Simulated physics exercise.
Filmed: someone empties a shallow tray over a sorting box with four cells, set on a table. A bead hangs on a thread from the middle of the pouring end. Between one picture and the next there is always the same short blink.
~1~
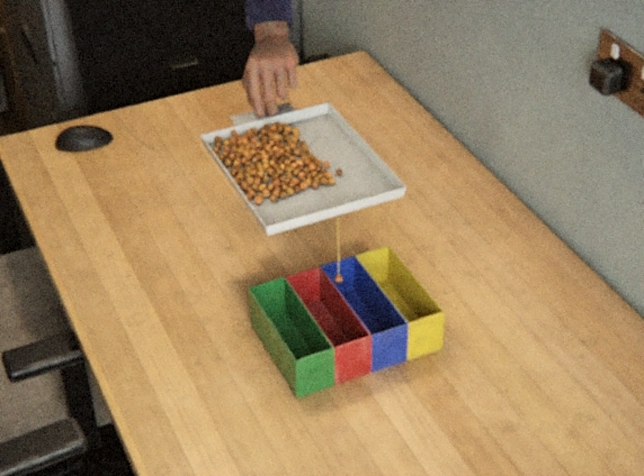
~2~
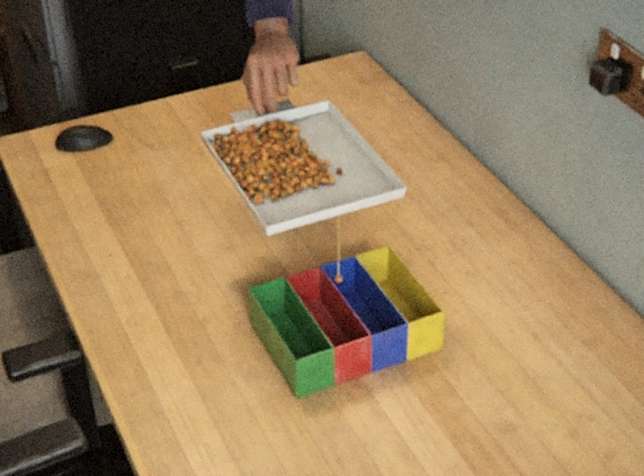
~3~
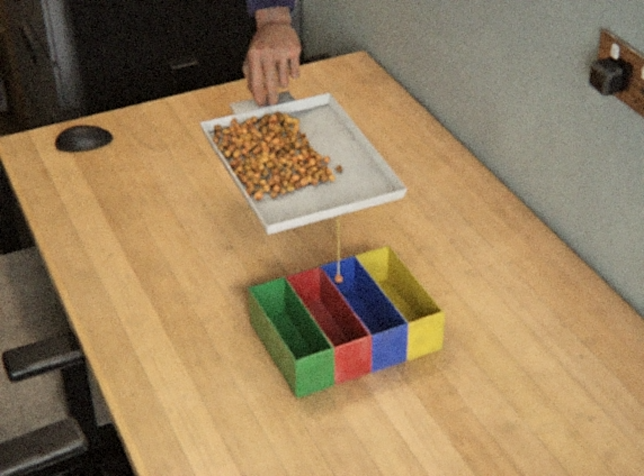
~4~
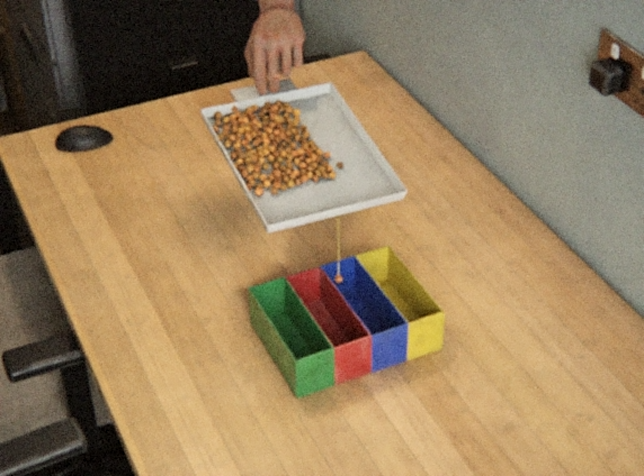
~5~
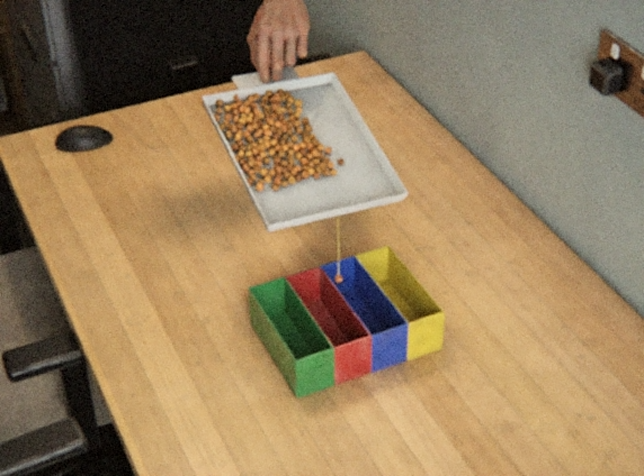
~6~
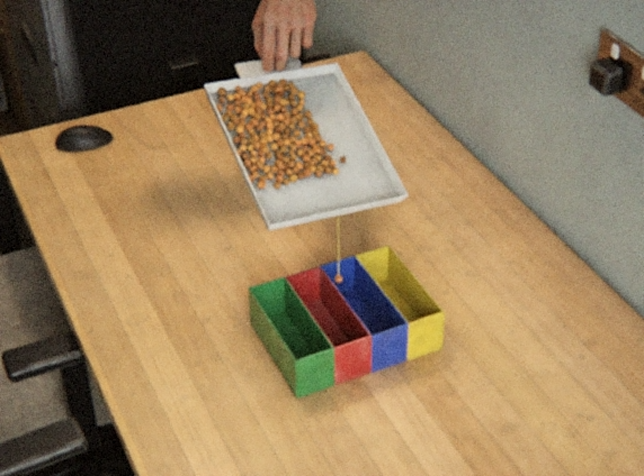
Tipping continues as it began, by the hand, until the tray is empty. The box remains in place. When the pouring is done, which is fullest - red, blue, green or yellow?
Fullest: The yellow cell.
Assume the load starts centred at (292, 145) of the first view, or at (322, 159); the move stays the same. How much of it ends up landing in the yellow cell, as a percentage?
40 and 50 per cent.
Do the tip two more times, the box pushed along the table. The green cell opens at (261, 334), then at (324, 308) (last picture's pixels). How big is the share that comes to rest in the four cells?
First some 50, then 90 per cent.
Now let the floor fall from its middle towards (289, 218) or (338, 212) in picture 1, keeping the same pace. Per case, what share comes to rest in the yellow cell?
0 % and 20 %, roughly.
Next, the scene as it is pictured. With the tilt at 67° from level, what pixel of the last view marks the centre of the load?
Look close to (353, 194) in the last picture.
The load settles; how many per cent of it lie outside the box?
Share: Approx. 20 %.
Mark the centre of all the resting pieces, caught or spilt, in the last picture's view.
Close to (394, 332), more or less.
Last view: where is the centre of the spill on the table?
About (483, 347).
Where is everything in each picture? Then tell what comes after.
Corners of the pouring end near (268, 225) and (403, 186), level; middle of the load near (274, 159), roasted chickpeas; bead on its thread near (339, 279); green cell near (315, 370); red cell near (353, 357); blue cell near (390, 345); yellow cell near (426, 332), in the first frame.
Corners of the pouring end near (268, 225) and (403, 187), level; middle of the load near (274, 158), in the second frame.
Corners of the pouring end near (268, 225) and (404, 188), tipped barely, lowest at the right corner; middle of the load near (274, 152), in the third frame.
Corners of the pouring end near (269, 224) and (404, 190), tipped a little, lowest at the right corner; middle of the load near (274, 144), in the fourth frame.
Corners of the pouring end near (270, 223) and (405, 192), tipped clearly, lowest at the right corner; middle of the load near (276, 137), in the fifth frame.
Corners of the pouring end near (271, 223) and (405, 194), tipped clearly, lowest at the right corner; middle of the load near (278, 131); green cell near (315, 370); red cell near (353, 357); blue cell near (390, 345); yellow cell near (426, 332), in the sixth frame.
Shortly afterwards, tray tipped steeply; all but a few on the tray; only a few in the yellow cell; a little falling or outside the box.
Next, tray tipped past a quarter turn; near two thirds on the tray; a little in the yellow cell; a little in the blue cell; only a few in the red cell; a little falling or outside the box.
Some moments later, tray tipped past a quarter turn; near a third in the yellow cell; near a quarter in the blue cell; near a quarter in the red cell; a little in the green cell; near a quarter falling or outside the box.
In the end, tray tipped past a quarter turn; near a third in the yellow cell; near a quarter in the blue cell; near a quarter in the red cell; a little in the green cell; near a quarter outside the box.
